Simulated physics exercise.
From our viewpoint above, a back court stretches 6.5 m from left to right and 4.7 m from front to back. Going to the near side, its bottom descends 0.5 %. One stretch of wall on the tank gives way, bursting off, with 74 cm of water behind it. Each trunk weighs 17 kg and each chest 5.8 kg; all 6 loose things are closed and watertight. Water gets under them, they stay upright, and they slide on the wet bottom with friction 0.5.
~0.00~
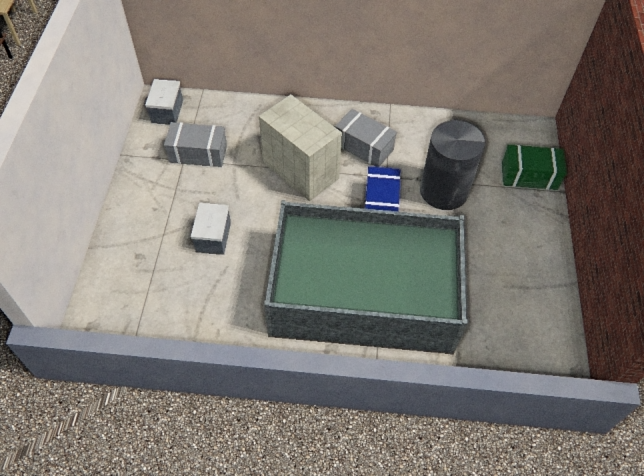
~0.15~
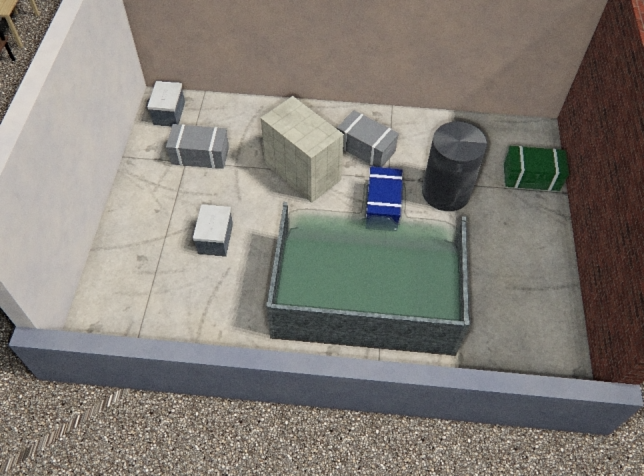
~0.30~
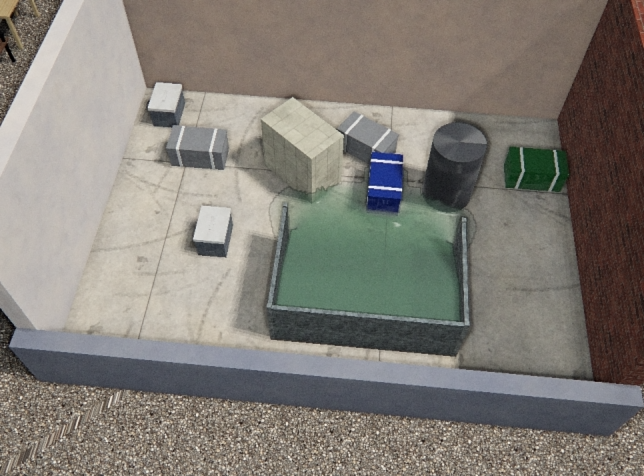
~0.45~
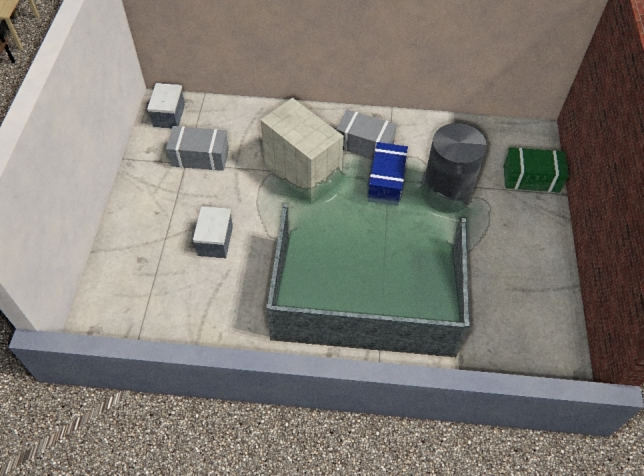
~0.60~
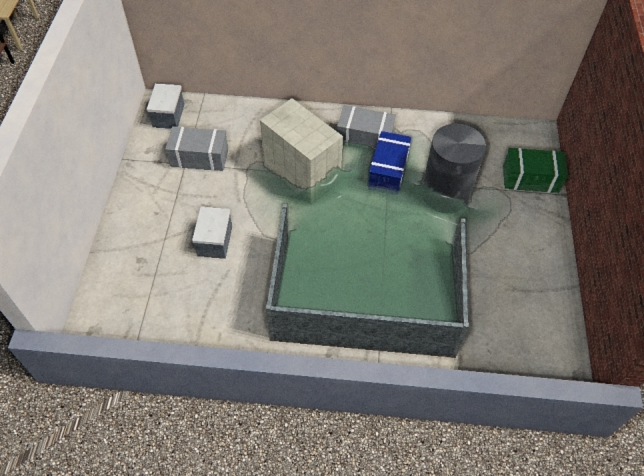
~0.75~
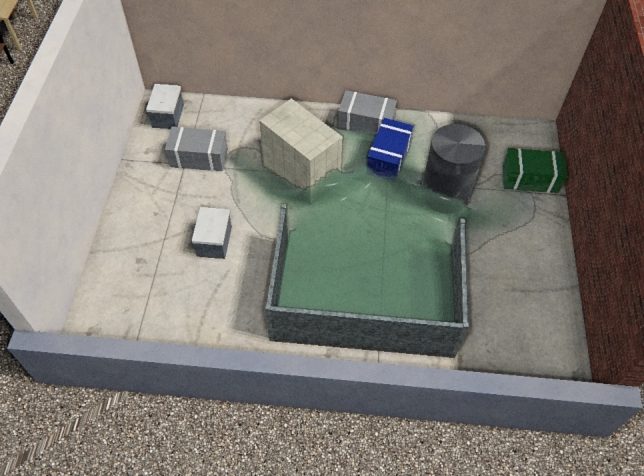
We see a walled court with a tank of green water, several trunks, a crate and a drum; the tank's far side opens, water spreads across the floor, and the blue trunk, then a grey one, shifts toward the back wall.
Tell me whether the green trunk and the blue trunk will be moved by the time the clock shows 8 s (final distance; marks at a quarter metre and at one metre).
The green trunk ends a long way off. The blue trunk ends a long way off.
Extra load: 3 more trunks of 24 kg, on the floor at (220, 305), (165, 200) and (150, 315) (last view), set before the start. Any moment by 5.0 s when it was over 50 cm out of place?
First inside the limit, then outside the limit, then inside the limit.
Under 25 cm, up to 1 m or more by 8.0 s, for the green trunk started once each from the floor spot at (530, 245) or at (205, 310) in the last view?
One after the other: It is taken far off, and then it slips a moderate way.
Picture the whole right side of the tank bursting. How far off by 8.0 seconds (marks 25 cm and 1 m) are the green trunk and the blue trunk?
Under that change the green trunk would be borne far and the blue trunk would drift slightly.
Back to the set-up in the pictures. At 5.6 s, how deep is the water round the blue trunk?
Depth: About 7 cm.
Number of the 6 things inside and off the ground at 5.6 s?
The count is 6.
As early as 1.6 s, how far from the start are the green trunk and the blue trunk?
About 20 cm and 150 cm, respectively.
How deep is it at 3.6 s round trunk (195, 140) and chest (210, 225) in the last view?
Roughly 17 and 2 cm.
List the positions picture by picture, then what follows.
The green trunk at (537, 158), on the bottom; the blue trunk at (383, 190), on the bottom; water covers 3.1 m2; 0 of 6 have shifted, in the first picture.
The green trunk at (539, 160), on the bottom; the blue trunk at (385, 190) rests on the ground; water covers 4.2 m2; 0 of 6 have shifted, in the second picture.
The green trunk at (539, 160) rests on the ground; the blue trunk at (386, 175) rests on the ground, 29 cm from its start; 5.5 m2 under water; 1 of 6 have shifted, in the third picture.
The green trunk at (539, 161) rests on the ground; the blue trunk at (389, 165) rests on the ground, 47 cm from its start; 6.6 m2 under water; 2 of 6 have shifted, in the fourth picture.
The green trunk at (538, 162) rests on the ground; the blue trunk at (391, 154), on the bottom, 66 cm from its start; water covers 7.6 m2; 2 of 6 have shifted, in the fifth picture.
The green trunk at (538, 162) rests on the ground; the blue trunk at (391, 141), afloat, 89 cm from its start; 9.3 m2 under water; 2 of 6 have shifted, in the sixth picture.
After 1.6 s the green trunk is near (536, 152), 0.2 m from its start, aground; the blue trunk is near (424, 114), 1.5 m from its start, afloat; 2 afloat.
After 3.6 s the green trunk is near (517, 189), 0.7 m from its start, afloat; the blue trunk is near (491, 151), 1.7 m from its start, afloat; 5 afloat.
After 5.6 s the green trunk is near (484, 287), 2.3 m from its start, afloat; the blue trunk is near (507, 185), 1.7 m from its start, afloat; 6 afloat.
After 8.0 s the green trunk is near (495, 289), 2.3 m from its start, afloat; the blue trunk is near (521, 251), 2.0 m from its start, afloat; 6 afloat.
